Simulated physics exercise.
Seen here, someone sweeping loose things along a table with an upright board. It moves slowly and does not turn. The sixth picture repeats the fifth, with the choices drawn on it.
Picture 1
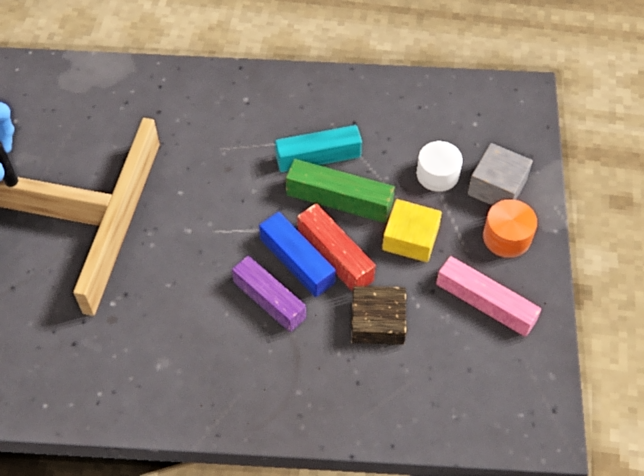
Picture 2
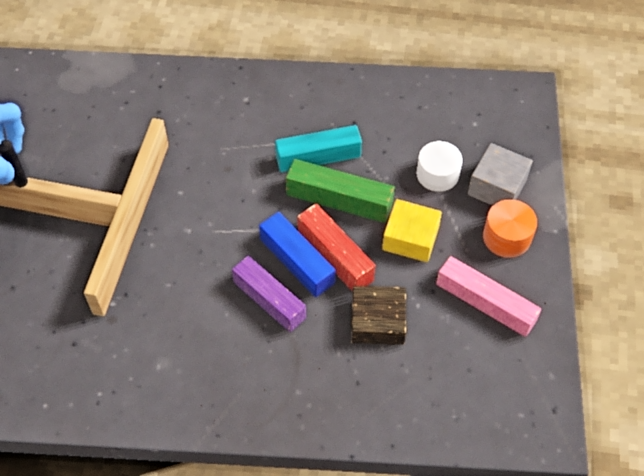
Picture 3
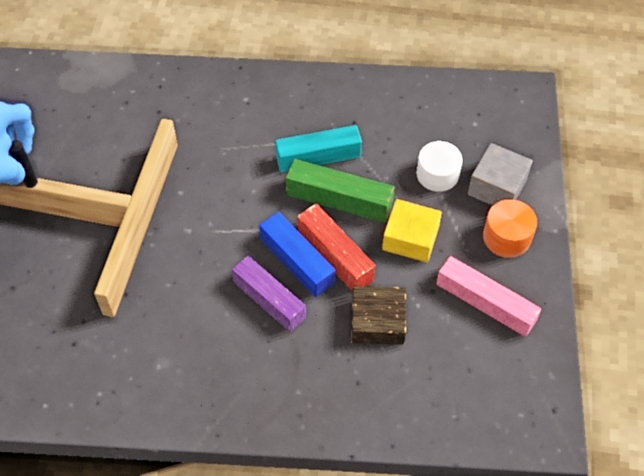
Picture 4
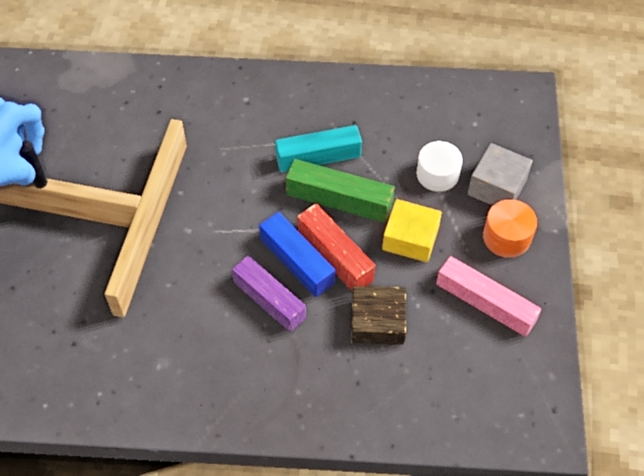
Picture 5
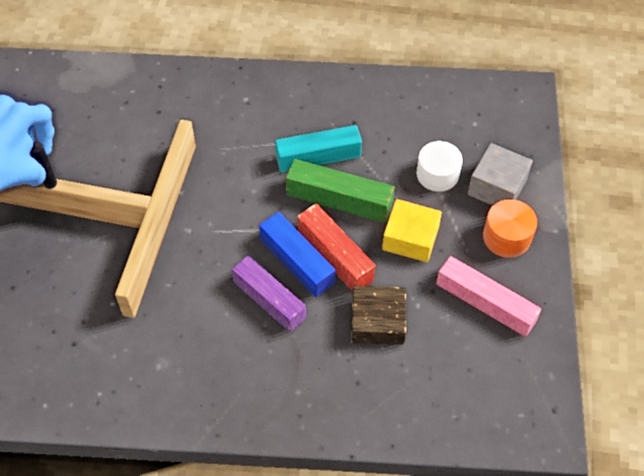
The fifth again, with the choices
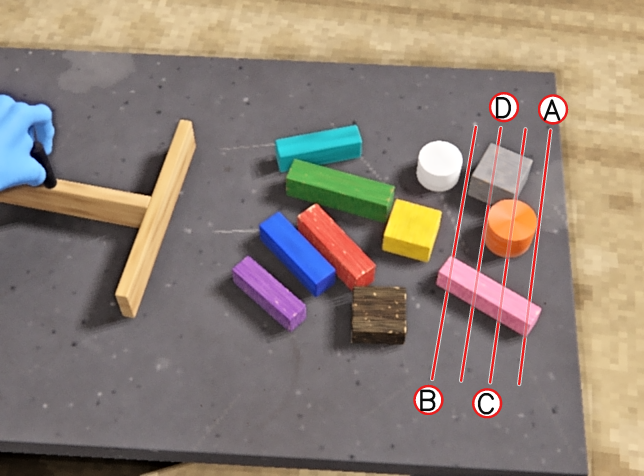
We see a blue-gloved hand at the left slowly push a wooden T-shaped board rightward across a dark tabletop, narrowing the gap to a scattered group of colourful bars, blocks and round pieces, which stay still.
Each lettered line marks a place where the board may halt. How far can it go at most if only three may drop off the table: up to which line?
It can go as far as D.
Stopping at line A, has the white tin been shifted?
Yes.
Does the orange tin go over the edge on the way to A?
Yes.
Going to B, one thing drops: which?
The orange tin goes over.
On the copy, A at (536, 247); B at (456, 243); C at (509, 246); D at (482, 244).
On D. First, board (272, 209); turquoise stick (345, 150); purple bar (294, 303).
Then, board (390, 215); orange tin (524, 235); grey block (505, 176).
Finally, board (483, 220); grey block over the edge; orange tin over the edge; two fallen.
By contrast, A drops seven; B is within the limit but short; C drops six.
